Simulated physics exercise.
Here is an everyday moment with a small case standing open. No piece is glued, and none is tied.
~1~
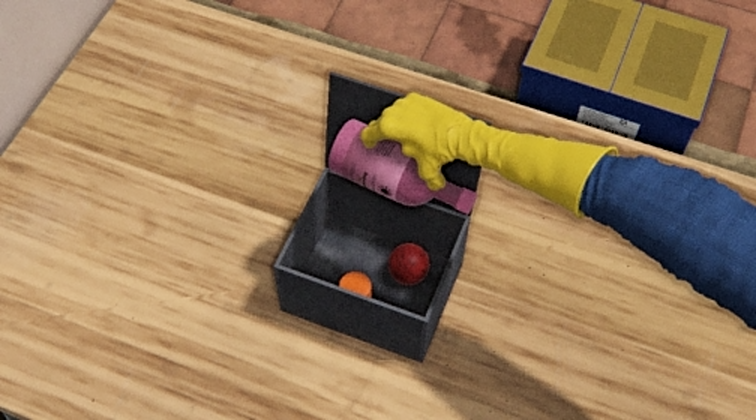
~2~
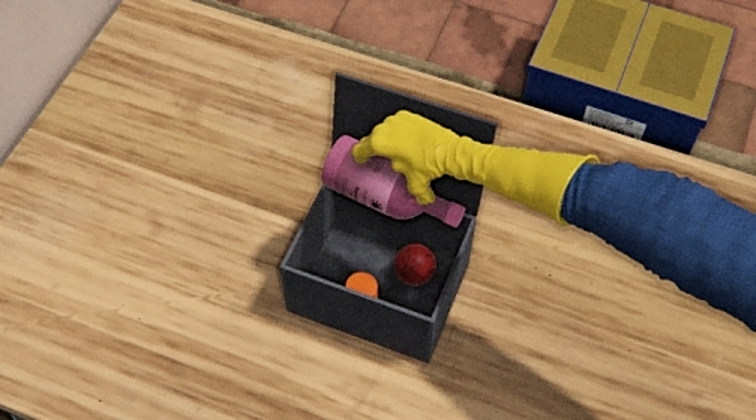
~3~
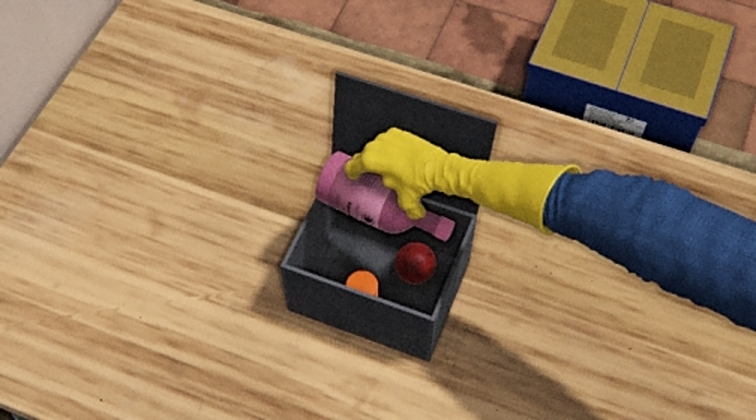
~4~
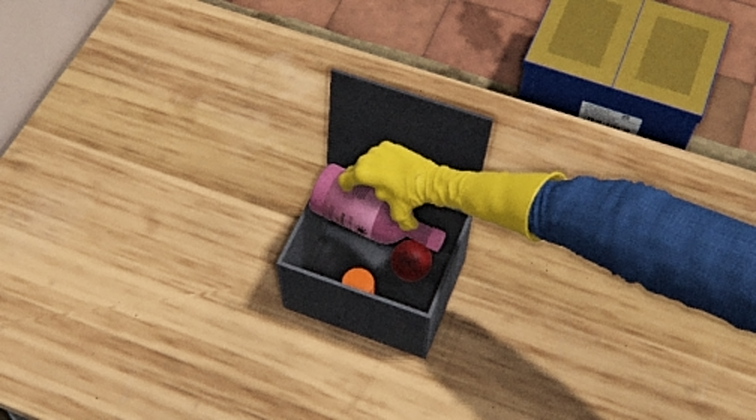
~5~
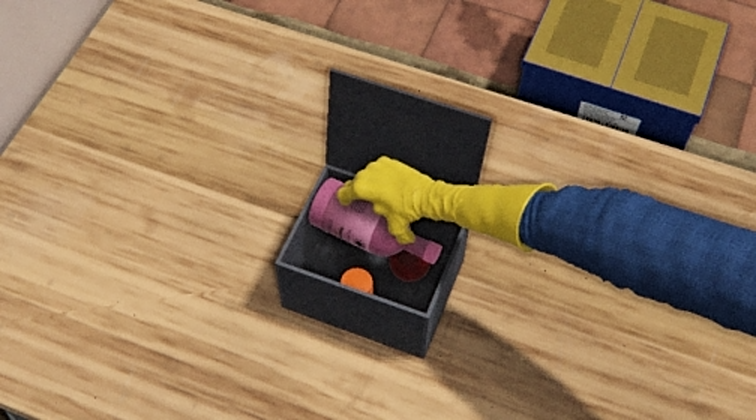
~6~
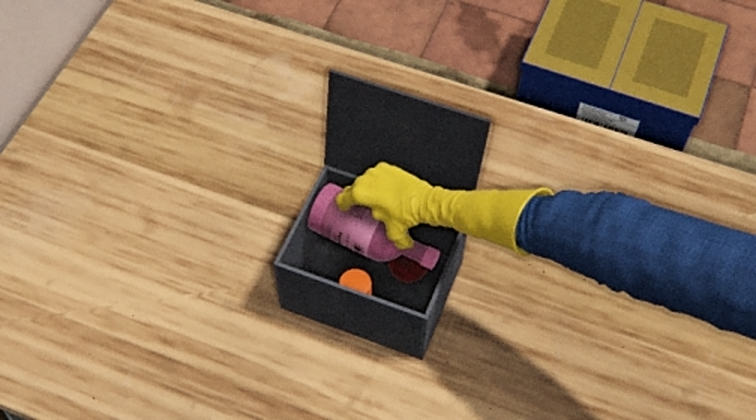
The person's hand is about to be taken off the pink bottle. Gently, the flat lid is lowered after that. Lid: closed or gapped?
Basically the lid makes it down.
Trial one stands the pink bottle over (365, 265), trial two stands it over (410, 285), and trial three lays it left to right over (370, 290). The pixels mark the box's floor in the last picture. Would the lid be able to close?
First try: It will not close; second try: It will not close; third try: It sits on the rim.
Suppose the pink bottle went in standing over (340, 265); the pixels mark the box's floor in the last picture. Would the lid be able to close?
With this placement the lid is kept from closing.
Then, 0.90 s past the last view, lid starting down; pink bottle displaced a little near (375, 259); orange shaker rocked 3° from its first pose.
Then, 1.60 s past the last view, lid 53° above the rim; pink bottle displaced a little near (375, 259); orange shaker rocked 4° from its first pose.
Then, 1.90 s past the last view, lid 7° above the rim; pink bottle displaced a little near (375, 259); orange shaker rocked 4° from its first pose.
Finally, lid shut; moved from the start, pink bottle; left askew, orange shaker; red ball still in place. Final places as the last picture's camera would see them, pink bottle near (375, 259).
